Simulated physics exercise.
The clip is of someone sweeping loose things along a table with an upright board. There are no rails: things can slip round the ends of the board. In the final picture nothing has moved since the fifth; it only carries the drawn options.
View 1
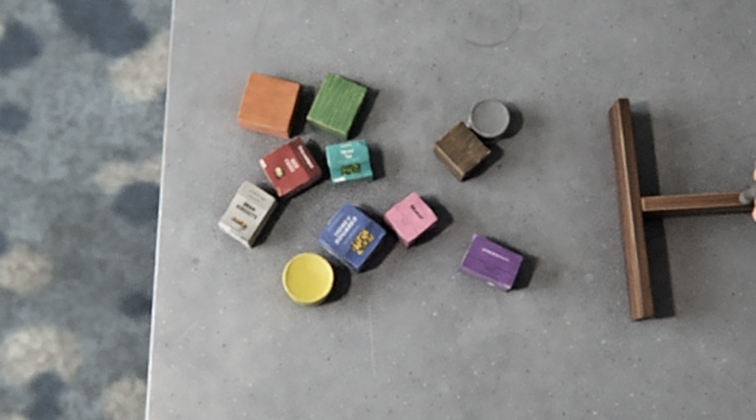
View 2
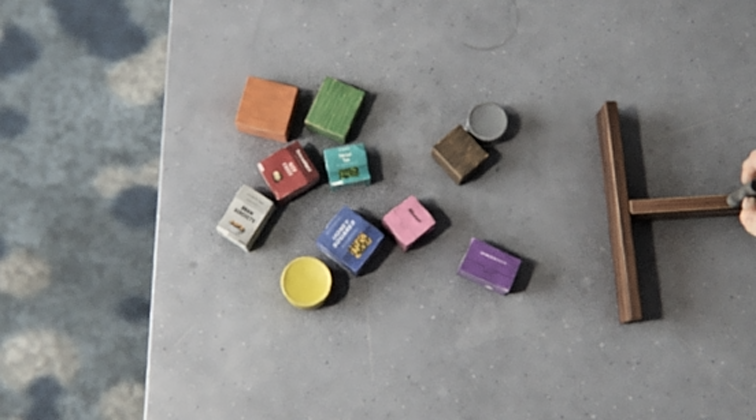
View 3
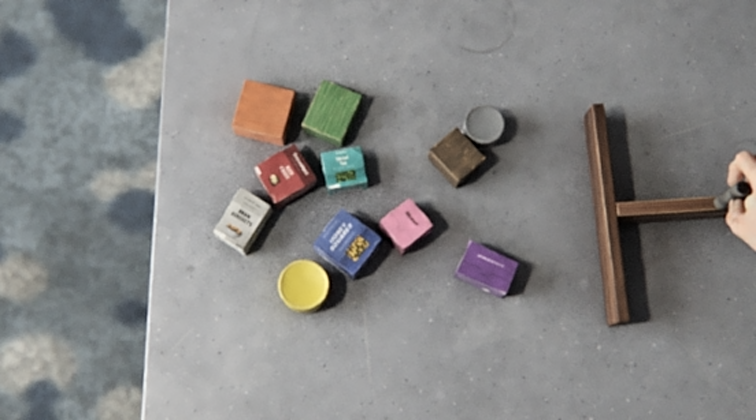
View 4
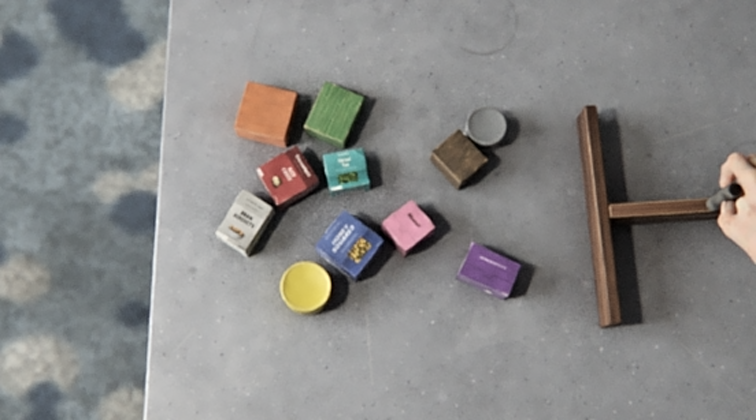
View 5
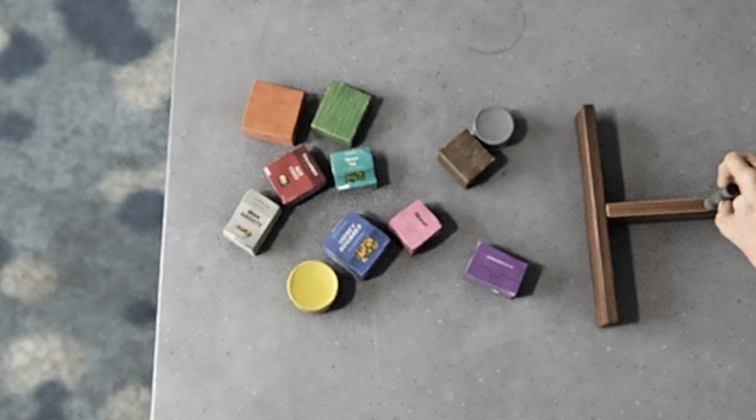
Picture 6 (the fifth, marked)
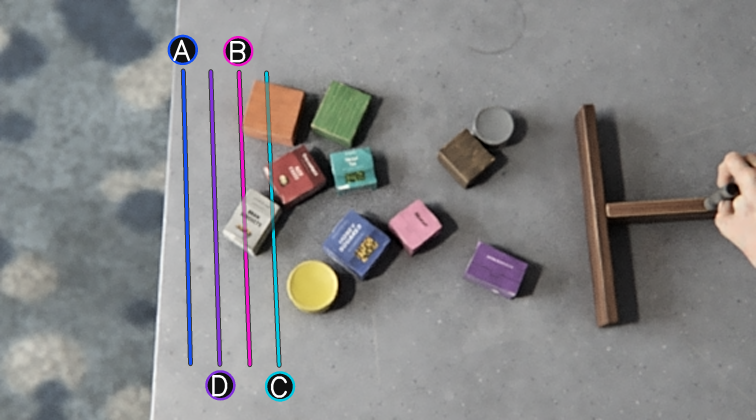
A wooden board held by a hand slides slightly left toward scattered colourful blocks and packets.
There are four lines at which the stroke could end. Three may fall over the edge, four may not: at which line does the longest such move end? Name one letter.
Stop at B.
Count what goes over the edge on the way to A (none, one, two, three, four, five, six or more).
Six or more.
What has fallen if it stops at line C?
It is the red packet.
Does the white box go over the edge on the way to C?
No.
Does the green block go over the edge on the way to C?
By then, no.
On the marked copy, A at (187, 213); B at (244, 214); C at (273, 215); D at (215, 214).
Following B. Soon after the start, board (473, 208); purple packet (441, 283); grey tin (437, 126).
Later, board (346, 206); orange block (228, 99); red packet (228, 168).
In the end, board (245, 204); red packet over the edge; white box over the edge; two fallen.
As for the rest, A drops nine; C is within the limit but short; D drops five.
